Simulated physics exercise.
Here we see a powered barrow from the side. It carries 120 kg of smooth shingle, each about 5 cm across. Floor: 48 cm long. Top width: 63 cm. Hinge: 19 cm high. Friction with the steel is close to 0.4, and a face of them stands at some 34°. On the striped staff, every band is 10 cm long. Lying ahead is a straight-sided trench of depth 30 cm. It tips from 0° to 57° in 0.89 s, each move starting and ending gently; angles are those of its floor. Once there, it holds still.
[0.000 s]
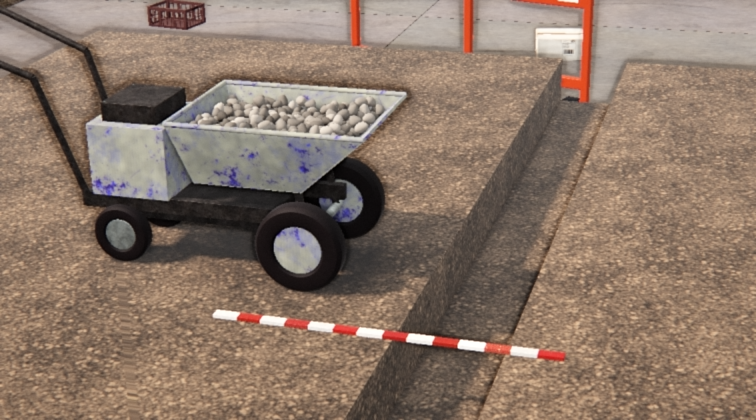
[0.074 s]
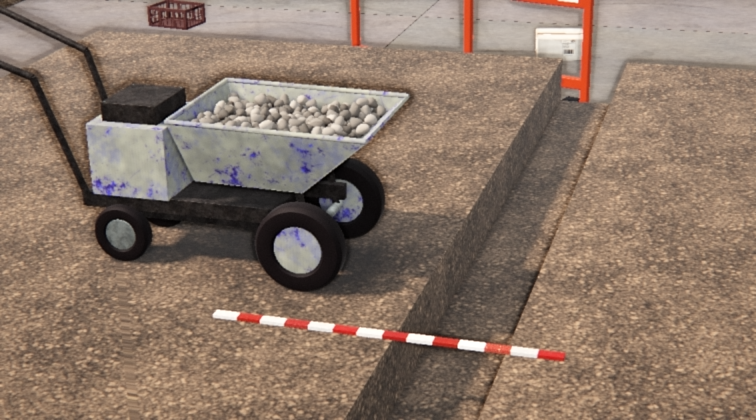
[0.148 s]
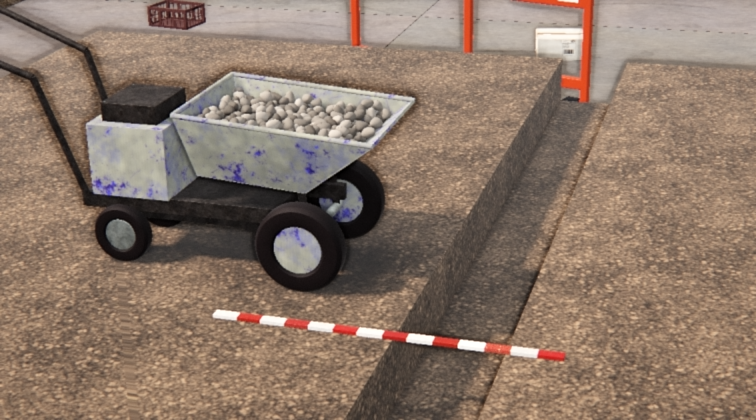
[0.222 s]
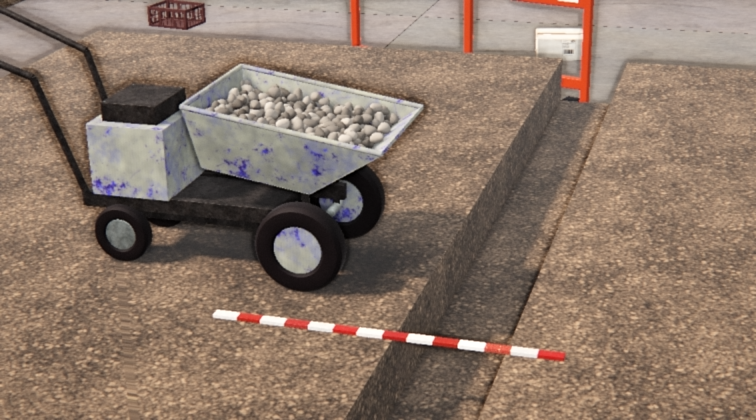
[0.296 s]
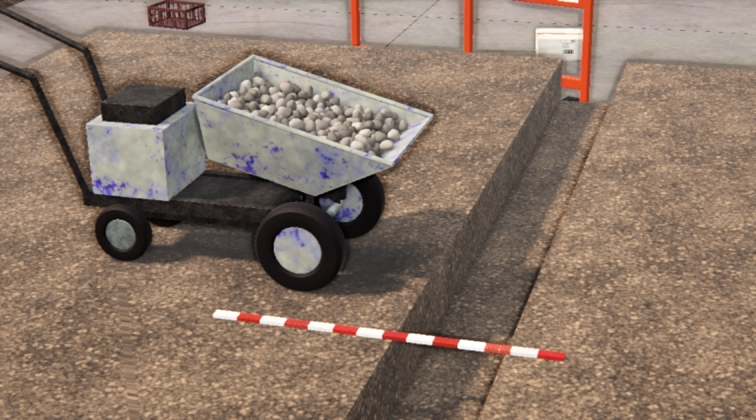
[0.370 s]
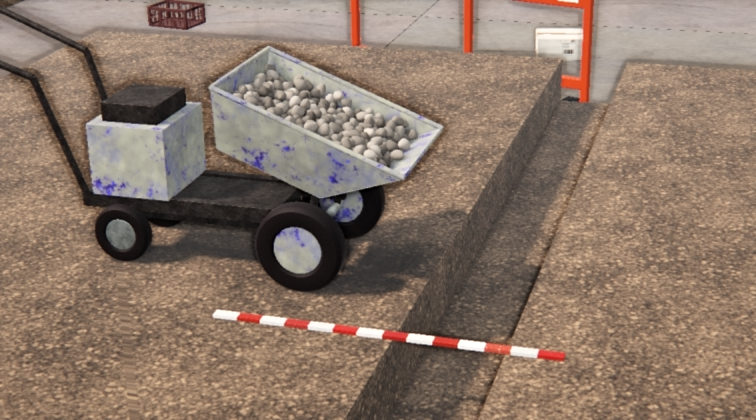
A powered barrow's tray of smooth grey stones tilts steadily toward the trench on the right.
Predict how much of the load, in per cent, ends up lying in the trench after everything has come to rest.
Roughly 91 per cent of it.
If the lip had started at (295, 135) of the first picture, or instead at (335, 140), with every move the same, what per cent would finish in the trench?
Result: Close to 85 then close to 100 per cent.
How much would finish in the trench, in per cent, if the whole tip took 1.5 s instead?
Near 95 per cent.
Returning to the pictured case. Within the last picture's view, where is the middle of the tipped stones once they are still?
Roughly at pixel (496, 329).
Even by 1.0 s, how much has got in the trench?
20 per cent or so by then.
After 0.7 s the floor is at 48°; 100 % in the tray; the foremost stones are at (437, 203).
After 1.0 s the floor is at 57°; 78 % in the tray, 22 % in the trench; the foremost stones are at (520, 315).
After 1.3 s the floor is at 57°; 31 % in the tray, 60 % in the trench, 8 % past the trench; the foremost stones are at (628, 283).
After 3.3 s the floor is at 57°; 0 % in the tray, 91 % in the trench, 9 % past the trench; the foremost stones are at (752, 290).
